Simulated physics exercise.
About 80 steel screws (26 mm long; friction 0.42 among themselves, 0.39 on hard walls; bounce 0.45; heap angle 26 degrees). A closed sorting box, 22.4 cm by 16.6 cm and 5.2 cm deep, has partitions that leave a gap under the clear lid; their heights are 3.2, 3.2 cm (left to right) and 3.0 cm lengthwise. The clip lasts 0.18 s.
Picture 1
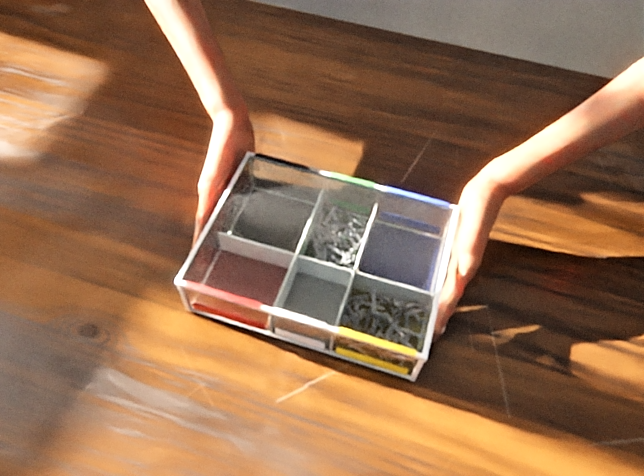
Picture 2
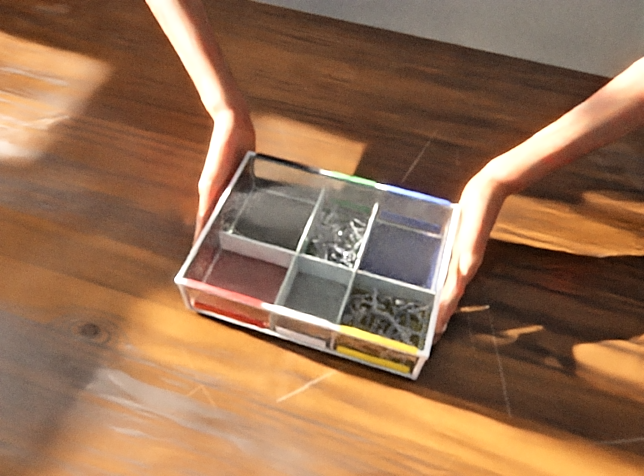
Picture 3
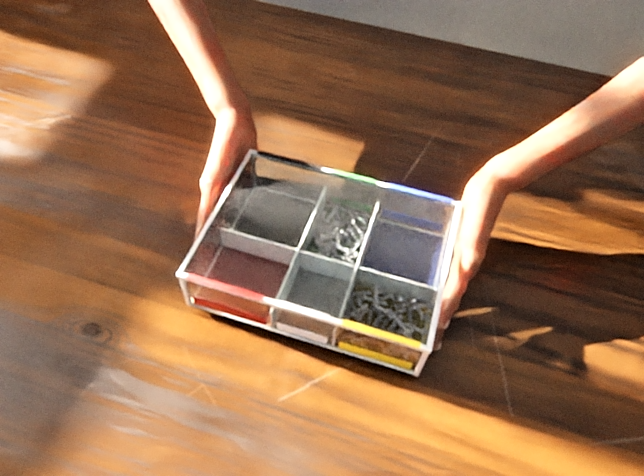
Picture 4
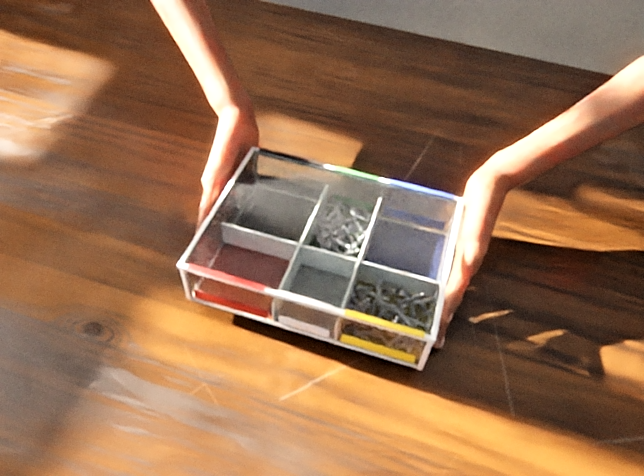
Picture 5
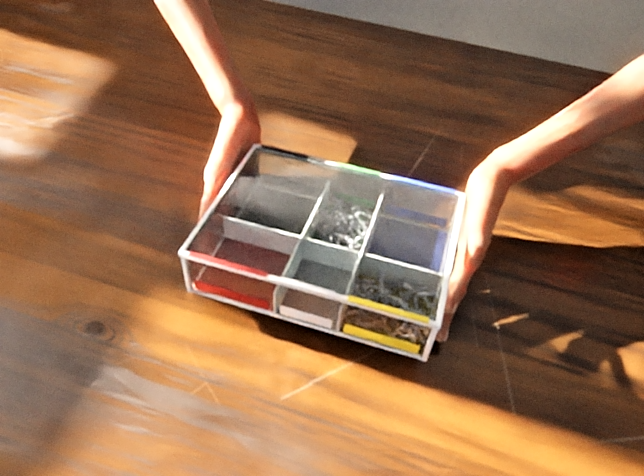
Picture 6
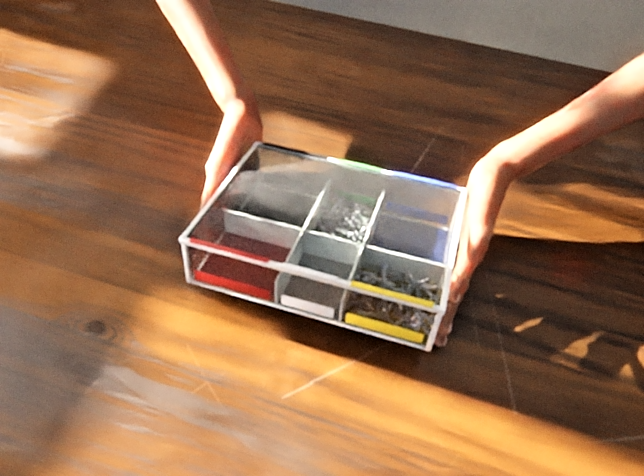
We see two hands holding a clear-lidded, six-compartment box with small metal pieces in two sections above a wooden surface. The hands gradually tilt it slightly backward, raising the front edge, while the pieces stay in their sections.
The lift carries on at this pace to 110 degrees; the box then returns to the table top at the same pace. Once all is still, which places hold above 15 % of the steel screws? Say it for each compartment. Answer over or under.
Red compartment: Under; blue compartment: Over; green compartment: Over; yellow compartment: Under; white compartment: Under; black compartment: Under.
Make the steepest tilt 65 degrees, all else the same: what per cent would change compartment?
Some 0 per cent.
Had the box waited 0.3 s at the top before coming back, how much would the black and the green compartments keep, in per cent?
Then: Black 5; green 55.
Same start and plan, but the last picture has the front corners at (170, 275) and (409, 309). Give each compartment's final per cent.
Red 45, blue 0, green 0, yellow 5, white 10, black 45.
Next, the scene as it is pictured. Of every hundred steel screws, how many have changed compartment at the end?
Some 55 per cent.
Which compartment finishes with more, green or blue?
The green compartment.
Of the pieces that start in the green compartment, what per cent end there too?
About 90 per cent.
Then, 0.94 s after the last picture, tilt 110 degrees; blue 20 %, green 50 %, yellow 30 %.
Then, 1.57 s after the last picture, tilt 50 degrees; blue 40 %, green 60 %.
Then, 2.26 s after the last picture, tilt 0 degrees; blue 40 %, green 55 %.
In the end, red 0 %, blue 40 %, green 55 %, yellow 0 %, white 0 %, black 5 %.
